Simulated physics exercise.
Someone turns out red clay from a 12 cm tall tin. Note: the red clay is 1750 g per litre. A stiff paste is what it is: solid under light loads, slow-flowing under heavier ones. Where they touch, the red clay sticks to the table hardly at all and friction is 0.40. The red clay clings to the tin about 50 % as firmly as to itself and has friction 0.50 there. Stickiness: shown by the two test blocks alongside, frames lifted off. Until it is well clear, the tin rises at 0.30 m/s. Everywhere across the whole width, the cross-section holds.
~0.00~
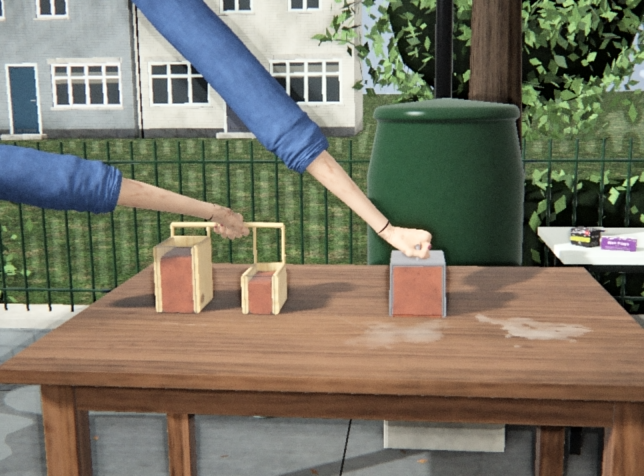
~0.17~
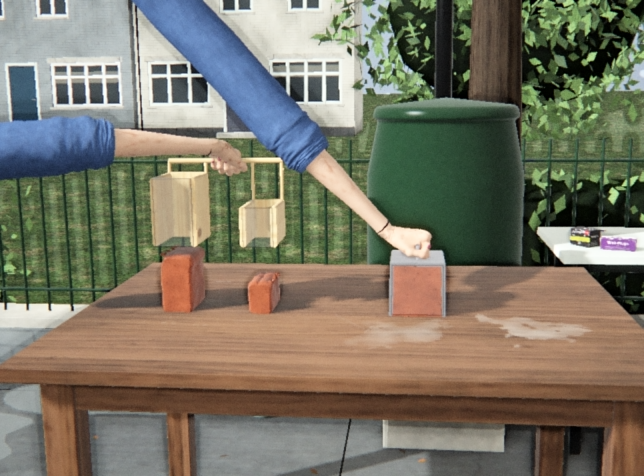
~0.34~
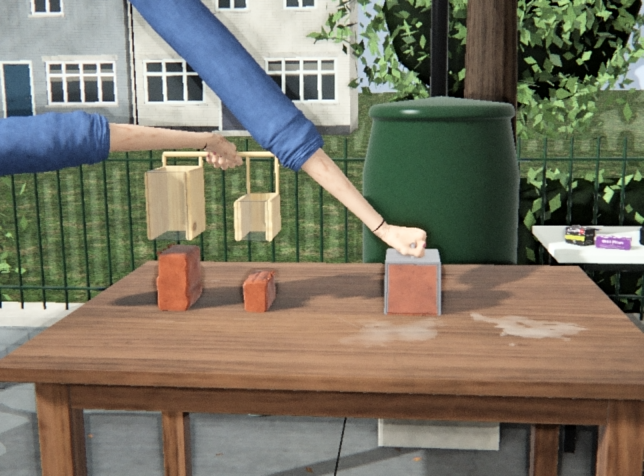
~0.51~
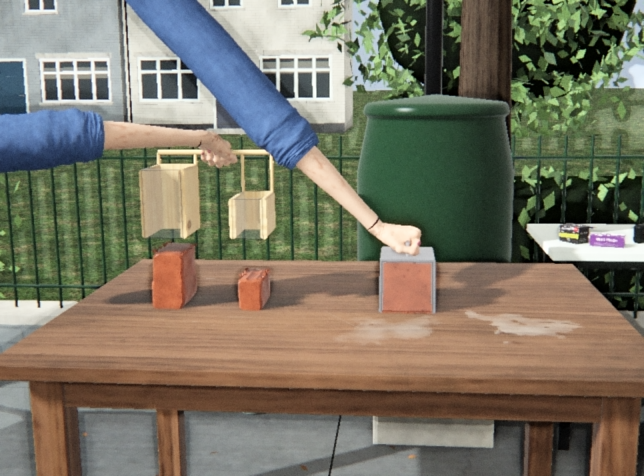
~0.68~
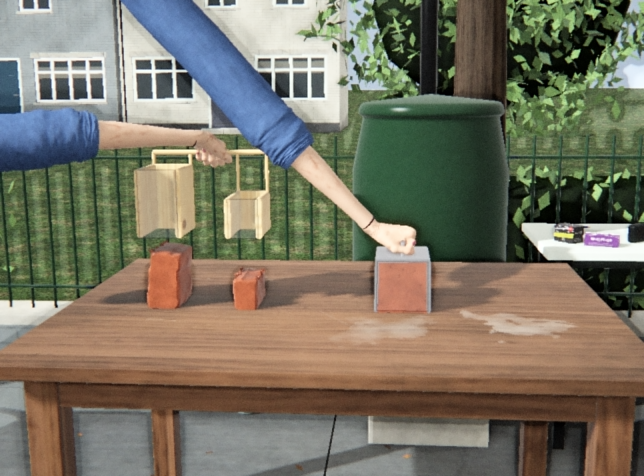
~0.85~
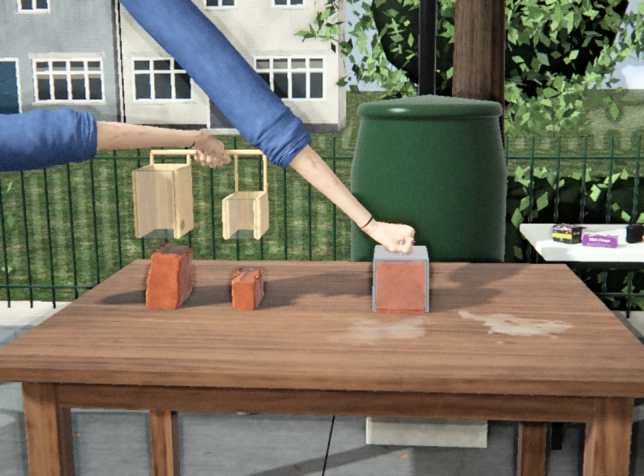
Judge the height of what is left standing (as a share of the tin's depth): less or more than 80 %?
I judge it more.
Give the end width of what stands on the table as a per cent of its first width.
Near 100 % by the end.
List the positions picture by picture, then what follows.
The first picture shows top corner of the tin at (442, 267), not yet moved; highest point of the red clay at (416, 267); test blocks 14 cm, 7.8 cm high (left to right).
The second picture shows top corner of the tin at (442, 267), not yet moved; highest point of the red clay at (416, 267); test blocks 14 cm, 7.8 cm high (left to right).
The third picture shows top corner of the tin at (437, 265), not yet moved; highest point of the red clay at (411, 265); test blocks 14 cm, 7.8 cm high (left to right).
The fourth picture shows top corner of the tin at (432, 263), not yet moved; highest point of the red clay at (406, 263); test blocks 14 cm, 7.8 cm high (left to right).
The fifth picture shows top corner of the tin at (427, 263), not yet moved; highest point of the red clay at (401, 263); test blocks 14 cm, 7.8 cm high (left to right).
The sixth picture shows top corner of the tin at (425, 262), moved 4 mm; highest point of the red clay at (399, 264); test blocks 14 cm, 7.8 cm high (left to right).
By 1.10 s, the tin is up by 7.5 cm.
By 1.41 s, the tin is up by 17 cm; what stands on the table is 99 % of the tin's depth.
By 1.71 s, the tin is up by 24 cm; what stands on the table is 99 % of the tin's depth.
By 2.01 s, the tin is up by 24 cm; what stands on the table is 99 % of the tin's depth.
By 2.11 s, at the end, the tin is up by 24 cm; what stands on the table is 99 % of the tin's depth.
